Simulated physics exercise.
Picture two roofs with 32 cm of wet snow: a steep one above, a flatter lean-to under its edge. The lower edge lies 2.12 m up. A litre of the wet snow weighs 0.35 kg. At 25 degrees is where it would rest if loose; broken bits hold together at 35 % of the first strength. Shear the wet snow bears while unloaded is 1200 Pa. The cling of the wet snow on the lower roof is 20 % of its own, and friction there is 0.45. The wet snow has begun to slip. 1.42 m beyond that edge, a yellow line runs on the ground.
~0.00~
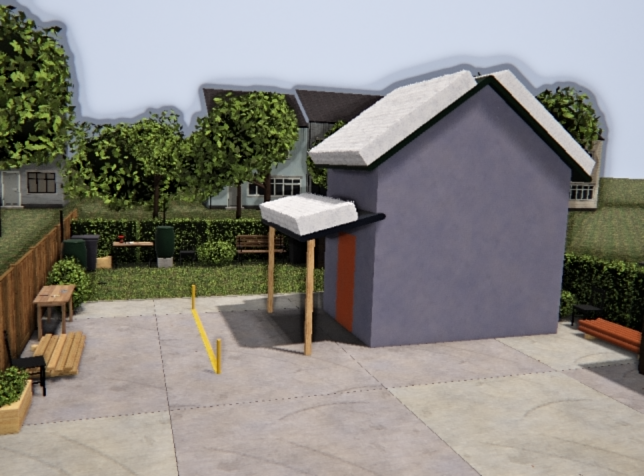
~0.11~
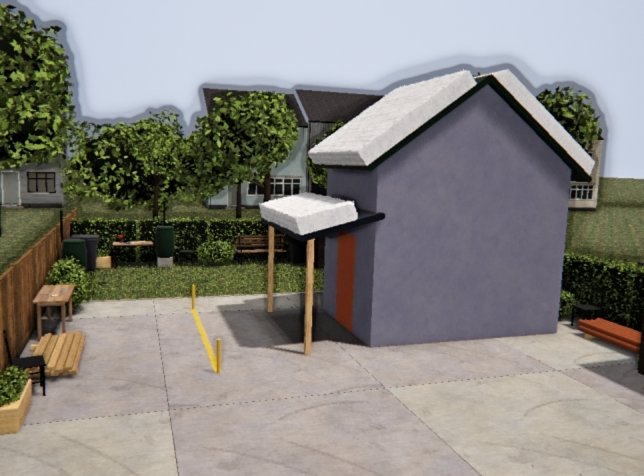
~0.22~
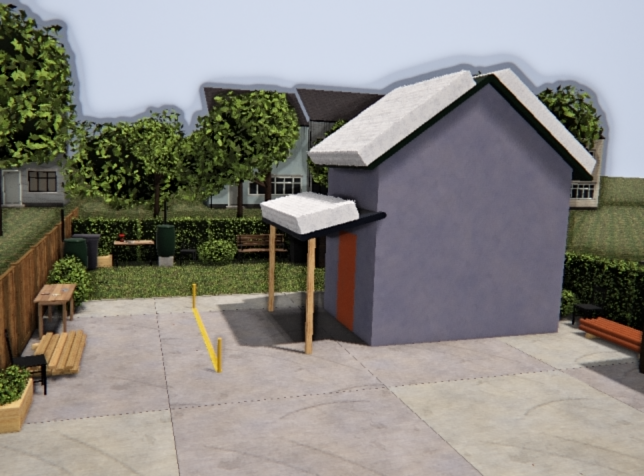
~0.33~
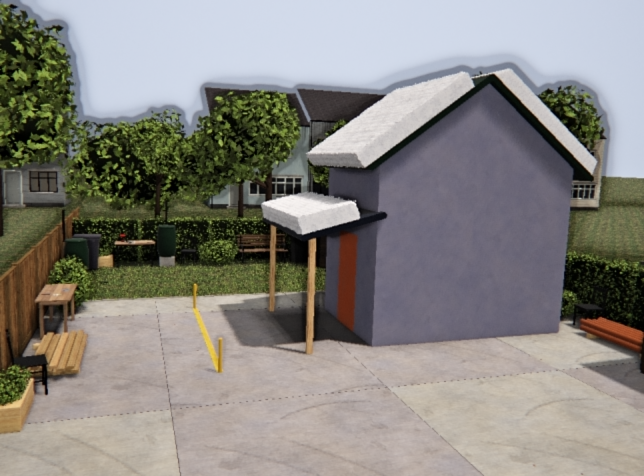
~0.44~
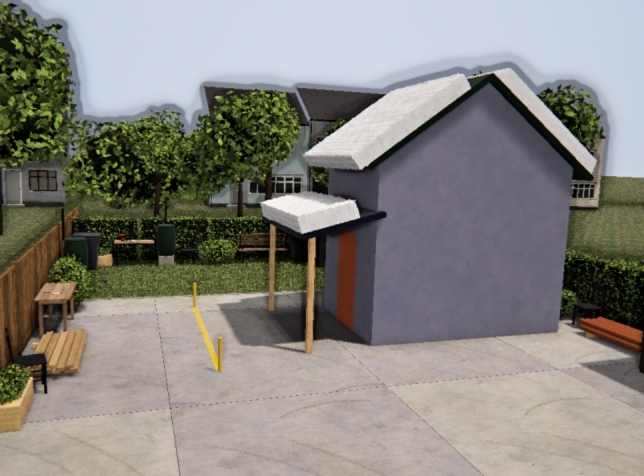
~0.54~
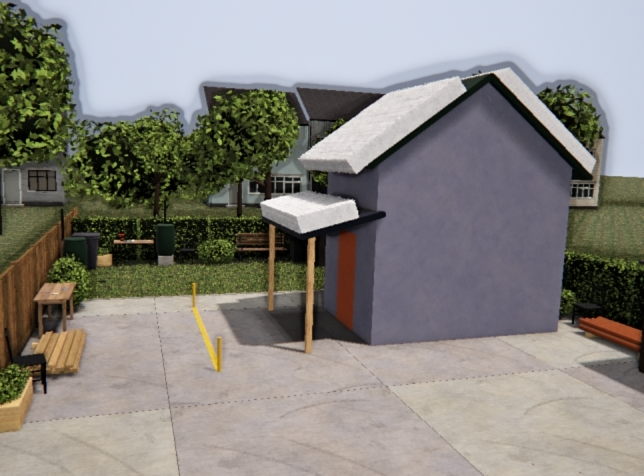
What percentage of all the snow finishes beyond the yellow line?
About 18 %.
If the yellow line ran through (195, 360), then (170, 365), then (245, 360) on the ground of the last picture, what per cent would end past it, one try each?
One by one: 12 in a hundred, 4 in a hundred, 40 in a hundred.
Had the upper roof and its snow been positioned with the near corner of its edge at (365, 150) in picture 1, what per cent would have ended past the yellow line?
In that case it would be around 35 percent.
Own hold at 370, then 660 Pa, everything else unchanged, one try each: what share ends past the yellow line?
Respectively 45 % and 40 %.
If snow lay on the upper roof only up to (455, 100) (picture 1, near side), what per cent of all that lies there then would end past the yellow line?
12 %.
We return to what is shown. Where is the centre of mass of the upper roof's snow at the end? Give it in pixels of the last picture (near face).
Look near (241, 341) in the final picture.
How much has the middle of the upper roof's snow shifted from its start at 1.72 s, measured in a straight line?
I'd say close to 2.6 m.
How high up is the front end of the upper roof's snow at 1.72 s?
Somewhere around 1.6 metres, I'd say.
After 1.08 s, none is below the lower edge and 0 % is past the line.
After 1.72 s, 4 % is below the lower edge and 0 % is past the line.
After 2.36 s, 51 % is below the lower edge and 10 % is past the line.
After 3.00 s, 66 % is below the lower edge and 17 % is past the line.
After 4.60 s, at the end, 79 % is below the lower edge and 18 % is past the line.
